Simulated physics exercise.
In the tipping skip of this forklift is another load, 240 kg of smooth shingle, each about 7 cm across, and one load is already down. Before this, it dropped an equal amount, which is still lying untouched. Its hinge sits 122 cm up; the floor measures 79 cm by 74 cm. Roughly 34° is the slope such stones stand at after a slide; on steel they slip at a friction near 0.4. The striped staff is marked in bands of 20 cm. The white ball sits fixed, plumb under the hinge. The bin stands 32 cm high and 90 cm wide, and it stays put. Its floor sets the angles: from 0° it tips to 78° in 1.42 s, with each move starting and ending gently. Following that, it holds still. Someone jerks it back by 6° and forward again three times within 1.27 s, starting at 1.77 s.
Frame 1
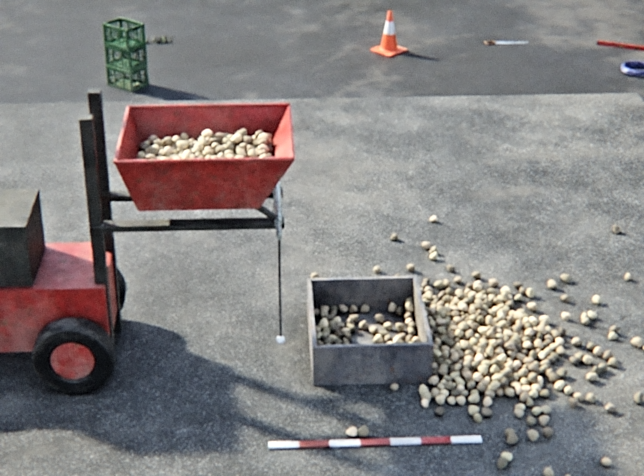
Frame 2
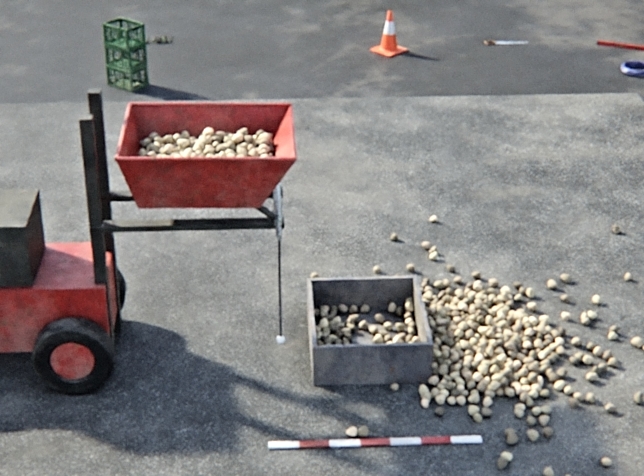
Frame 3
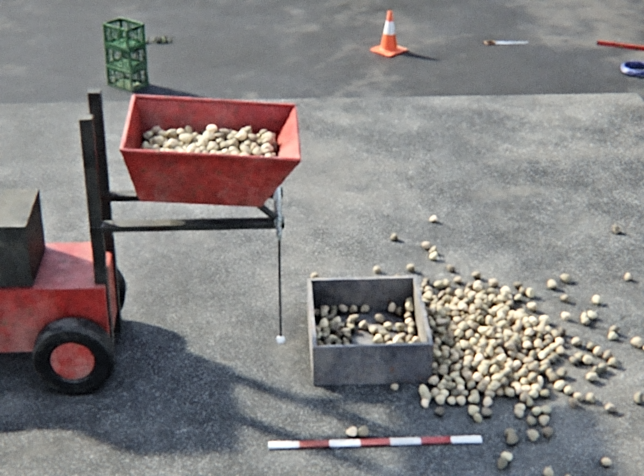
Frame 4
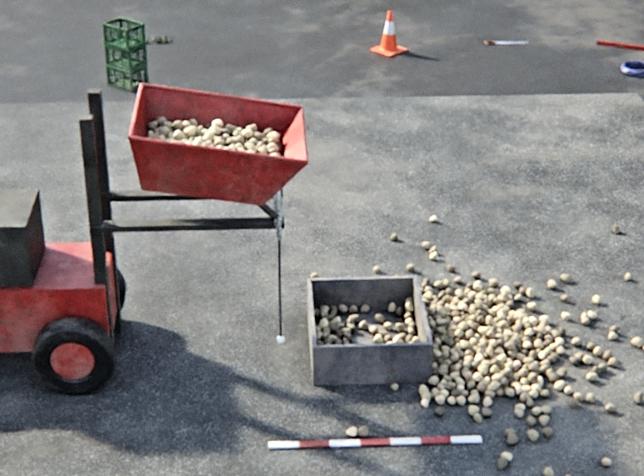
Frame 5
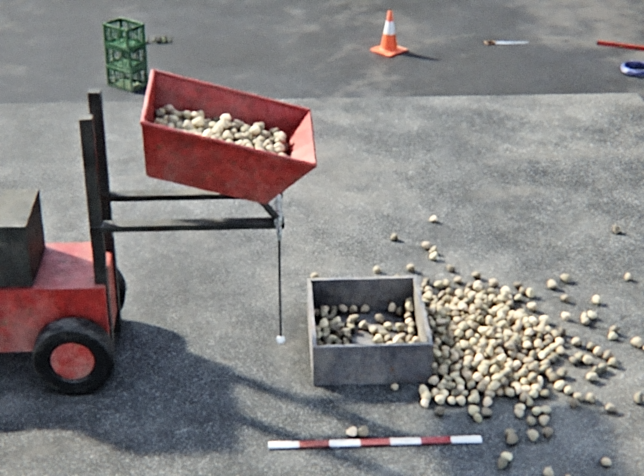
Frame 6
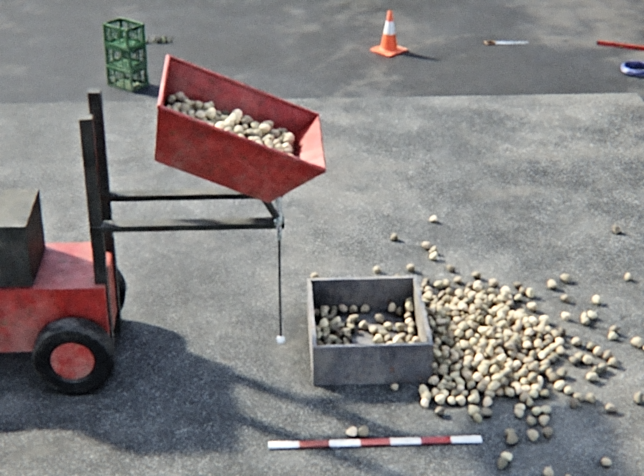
At first, a red skip full of pale, rounded stones sits level on a forklift's raised arms, near a grey bin and a heap of stones spread to its right. The skip then gradually tilts, its left side rising and its right lip dipping slightly, with the load still inside.
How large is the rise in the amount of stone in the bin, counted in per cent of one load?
31 %.
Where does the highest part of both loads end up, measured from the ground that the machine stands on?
I'd say close to 28 cm above the ground.
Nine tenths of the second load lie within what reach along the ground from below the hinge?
About 170 centimetres ahead of it.
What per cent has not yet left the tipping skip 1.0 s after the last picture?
Still inside: Some 55 %.
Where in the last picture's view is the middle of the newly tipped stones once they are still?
Near (443, 331).
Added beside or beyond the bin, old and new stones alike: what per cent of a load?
About 70 per cent.
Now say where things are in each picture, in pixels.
The first picture shows lip at (294, 159), floor tilted 0°, highest stones at (221, 142). The earlier load is highest near (456, 318), 14 cm above ground level, 14 % in the bin, 85 % beside or beyond the bin.
The second picture shows lip at (296, 159), floor tilted 1°, highest stones at (222, 141).
The third picture shows lip at (300, 160), floor tilted 5°, highest stones at (192, 138).
The fourth picture shows lip at (307, 162), floor tilted 10°, highest stones at (184, 130).
The fifth picture shows lip at (316, 166), floor tilted 16°, highest stones at (179, 120).
In the sixth picture, the tipping skip is at 24°, its lip at (326, 171); the top of the load is at (182, 106).
Then, 0.5 s after the last picture the floor is at 66°; in per cent of one load, 100 in the tipping skip, 14 in the bin, 85 beside or beyond the bin; the foremost stones are past the picture's edge.
Then, 1.0 s after the last picture the floor is at 78°; in per cent of one load, 55 in the tipping skip, 44 in the bin, 100 beside or beyond the bin; the foremost stones are past the picture's edge.
Then, 3.0 s after the last picture the floor is at 78°; in per cent of one load, 0 in the tipping skip, 45 in the bin, 154 beside or beyond the bin; the foremost stones are past the picture's edge.
Then, 5.3 s after the last picture the floor is at 78°; in per cent of one load, 0 in the tipping skip, 45 in the bin, 154 beside or beyond the bin; the foremost stones are past the picture's edge. Net gain in the bin, 31.
